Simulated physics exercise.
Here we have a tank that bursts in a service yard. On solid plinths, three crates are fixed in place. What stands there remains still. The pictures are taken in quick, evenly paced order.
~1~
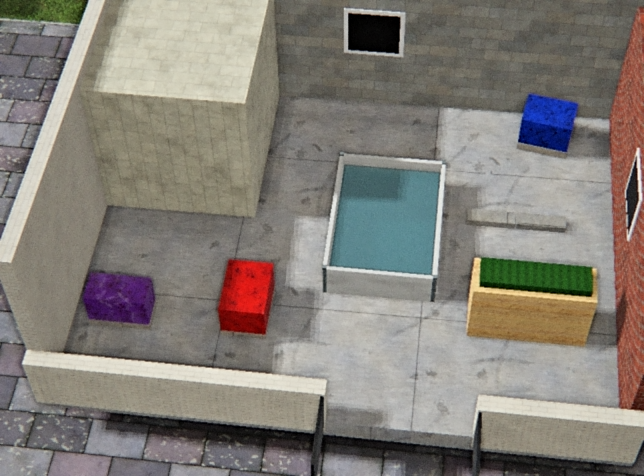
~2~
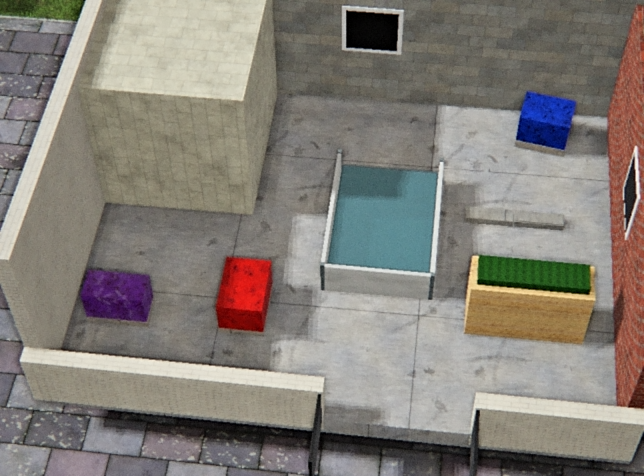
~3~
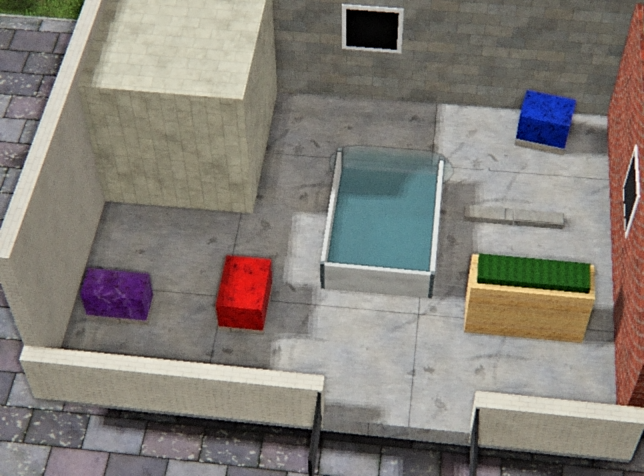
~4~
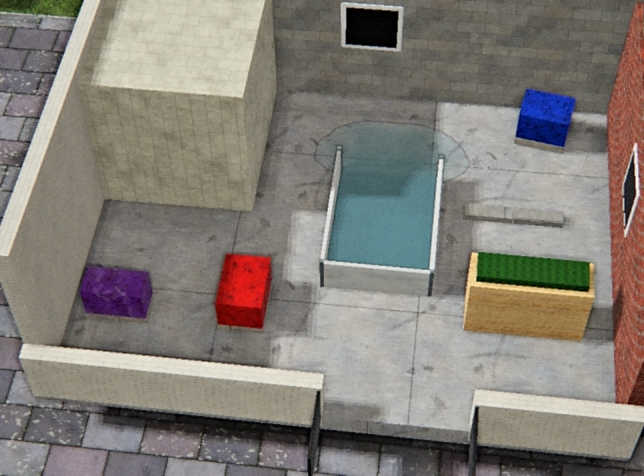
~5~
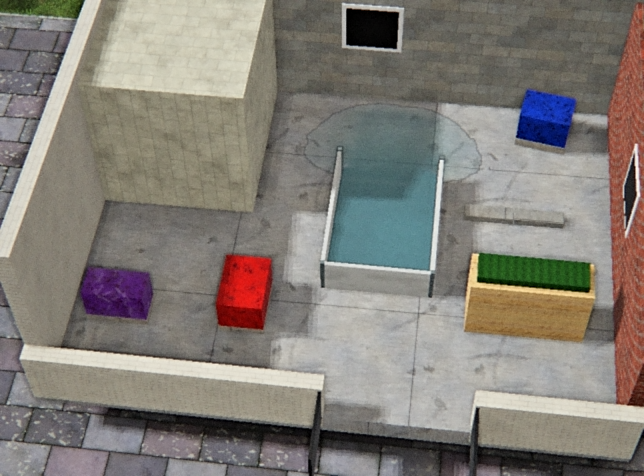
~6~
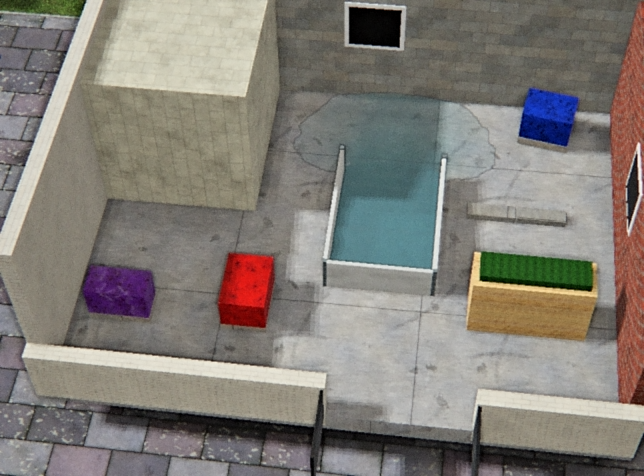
Water poured out through the open far side of a tank in a walled yard, then spread across the paving in a widening puddle toward the back wall, while the coloured blocks stayed put.
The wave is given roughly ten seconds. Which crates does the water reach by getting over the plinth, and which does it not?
The purple crate is spared; the red crate is hit; the blue crate is hit.
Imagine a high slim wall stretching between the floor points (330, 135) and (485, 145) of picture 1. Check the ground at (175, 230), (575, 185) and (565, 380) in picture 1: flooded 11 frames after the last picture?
One by one: Spared, soaked, spared.
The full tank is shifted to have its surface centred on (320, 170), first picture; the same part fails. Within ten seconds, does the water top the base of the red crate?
Result - red crate stays clear.
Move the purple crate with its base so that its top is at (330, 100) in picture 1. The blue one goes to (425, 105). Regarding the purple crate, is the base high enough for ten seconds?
As for the purple crate, it gets flooded.
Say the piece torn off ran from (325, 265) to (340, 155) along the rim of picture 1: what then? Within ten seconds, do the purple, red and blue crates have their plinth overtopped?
Then: Purple crate gets wet; red crate ends up wet; blue crate keeps dry.
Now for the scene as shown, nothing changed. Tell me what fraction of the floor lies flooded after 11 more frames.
Estimate: Some 20 in a hundred.
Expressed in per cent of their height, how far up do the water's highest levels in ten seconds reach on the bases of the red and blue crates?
Around 140 in a hundred for the first and 160 in a hundred for the second.
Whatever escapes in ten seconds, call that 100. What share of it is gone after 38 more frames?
Roughly 15 percent.
A moment on, water covers 15 % of the floor; the purple crate not reached, the red crate not reached, the blue crate water round its plinth.
Next, water covers 20 % of the floor; the purple crate not reached, the red crate not reached, the blue crate water round its plinth.
Then, water covers 40 % of the floor; the purple crate not reached, the red crate water round its plinth, the blue crate water round its plinth.
Later, water covers 65 % of the floor; the purple crate water round its plinth, the red crate water round its plinth, the blue crate water round its plinth.
In the end, water covers 90 % of the floor; the purple crate stayed above the water, the red crate was topped, the blue crate was topped.
